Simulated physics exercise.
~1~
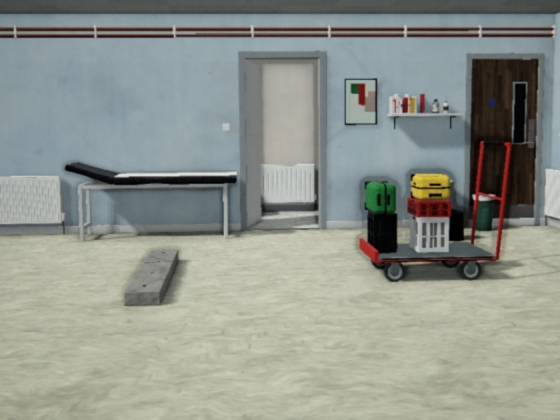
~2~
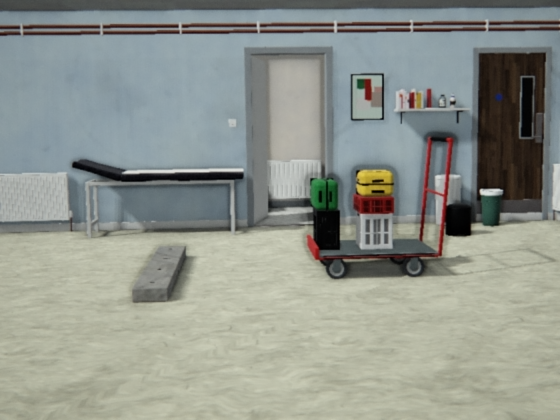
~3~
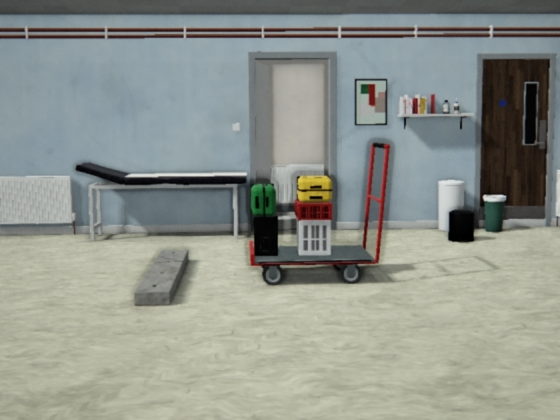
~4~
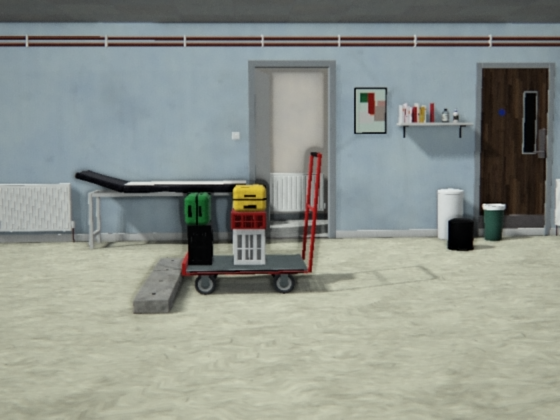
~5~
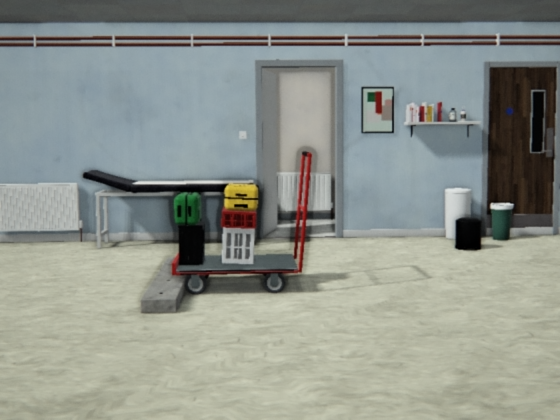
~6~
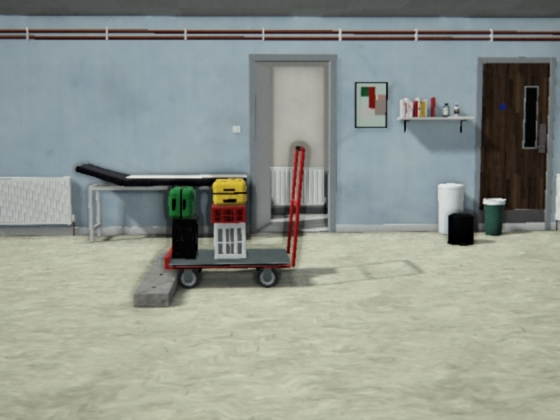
A loaded red trolley rolls left to a beam and stops with its cases aboard.
